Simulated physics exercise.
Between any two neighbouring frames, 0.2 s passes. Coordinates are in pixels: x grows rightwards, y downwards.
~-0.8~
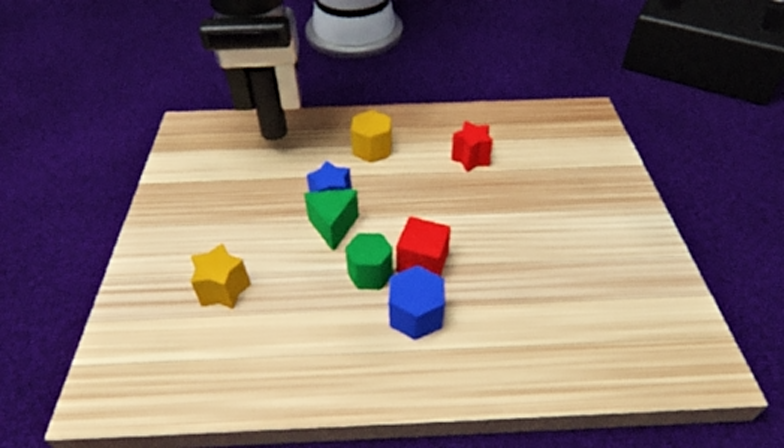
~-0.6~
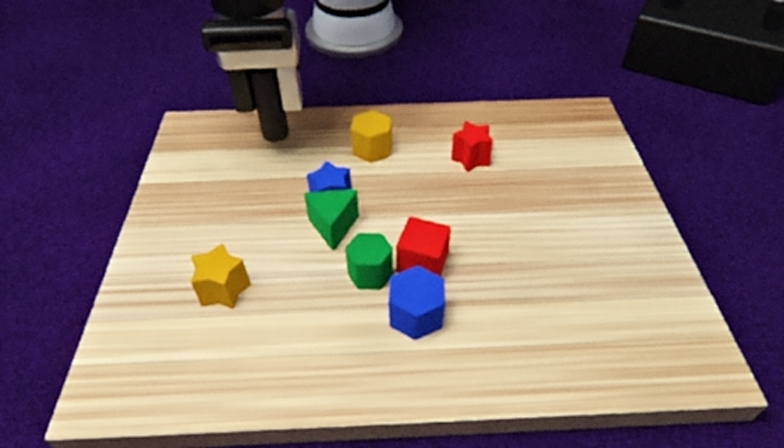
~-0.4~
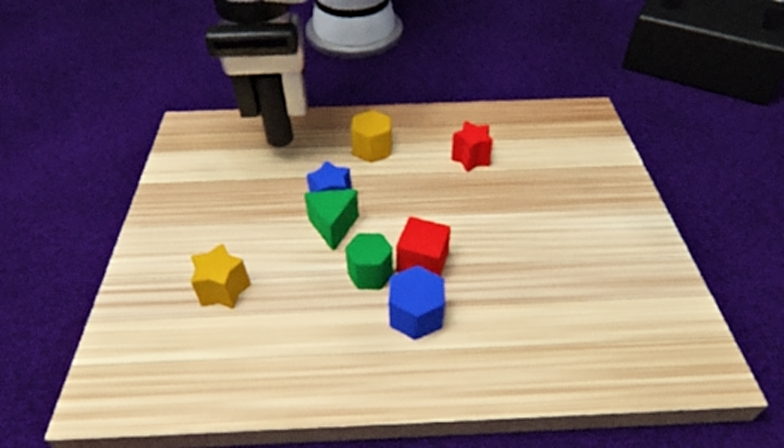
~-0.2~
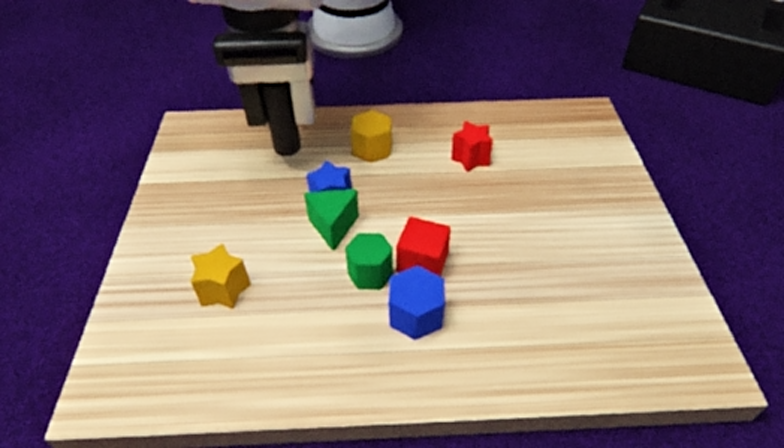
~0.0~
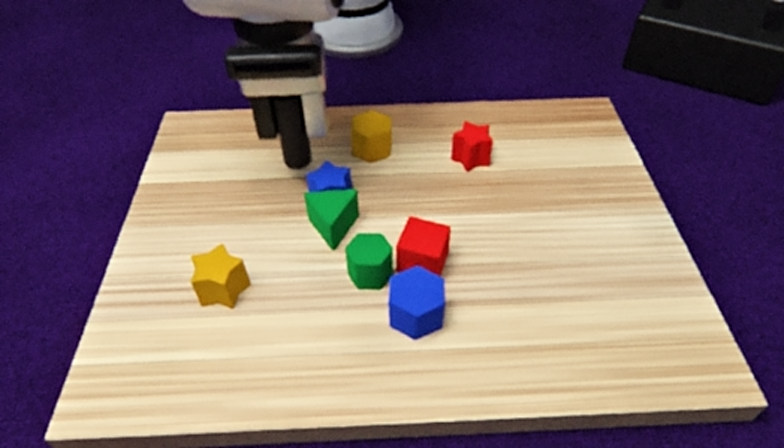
A black-tipped robotic pusher slid slowly a short way down and to the right across a wooden board, nearing a blue star-shaped block, while all the colourful blocks stayed still.
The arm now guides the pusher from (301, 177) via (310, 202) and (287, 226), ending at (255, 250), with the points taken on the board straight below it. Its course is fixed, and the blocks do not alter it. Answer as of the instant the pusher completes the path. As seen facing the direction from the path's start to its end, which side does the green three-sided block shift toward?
So, looking from the first point of the path to the last, the green three-sided block moves leftwards.
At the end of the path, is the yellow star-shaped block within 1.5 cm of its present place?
I believe so.
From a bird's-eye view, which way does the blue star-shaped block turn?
Viewed from above: Anti-clockwise.
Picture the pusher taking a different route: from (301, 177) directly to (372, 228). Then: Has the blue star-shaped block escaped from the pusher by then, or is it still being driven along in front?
My prediction: In front.
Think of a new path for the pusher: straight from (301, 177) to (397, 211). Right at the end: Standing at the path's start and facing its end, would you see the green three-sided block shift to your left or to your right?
Moves right.
What follows on the original path. One third of the way, pusher (307, 186); blue star-shaped block (335, 181), turned 30° anticlockwise; green three-sided block (337, 210).
Two thirds of the way, pusher (283, 210); blue star-shaped block (335, 183), turned 40° anticlockwise; green three-sided block (338, 211).
At the end, pusher (250, 234); yellow star-shaped block still; blue star-shaped block (335, 183), turned 40° anticlockwise; green three-sided block (338, 211).
